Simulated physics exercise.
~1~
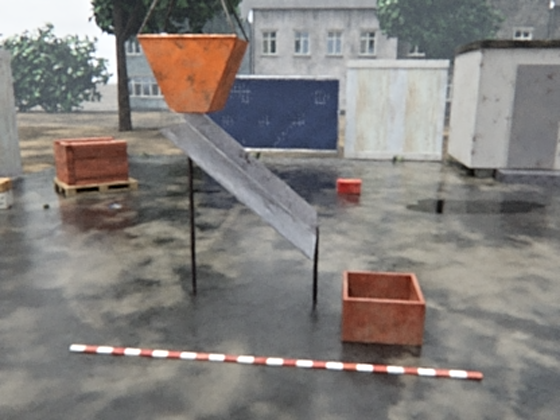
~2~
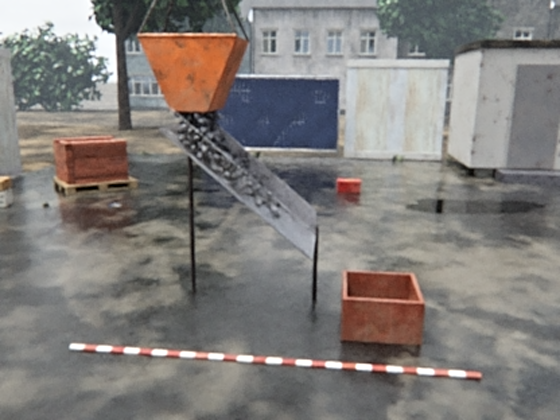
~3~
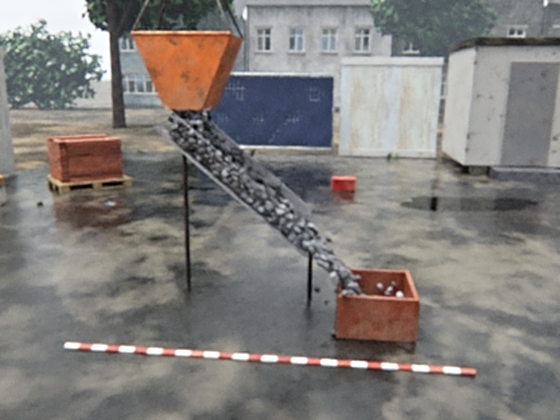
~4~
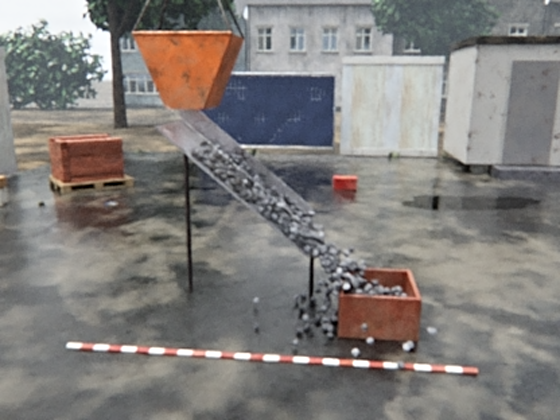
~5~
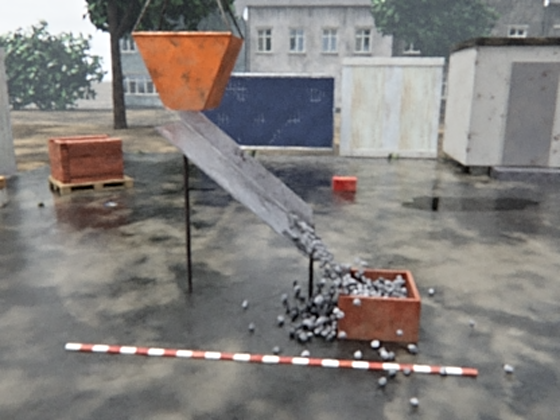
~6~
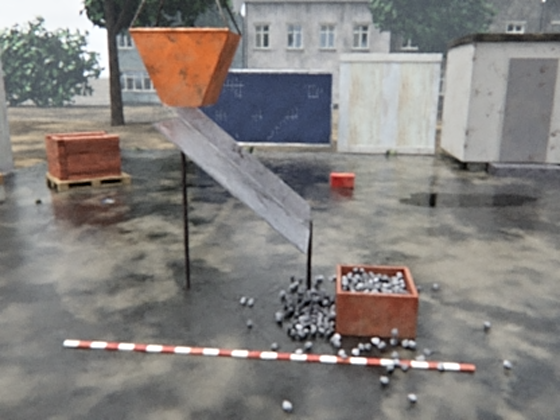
Grey stones drop from an orange hopper, slide down the chute and mostly fill the bin.
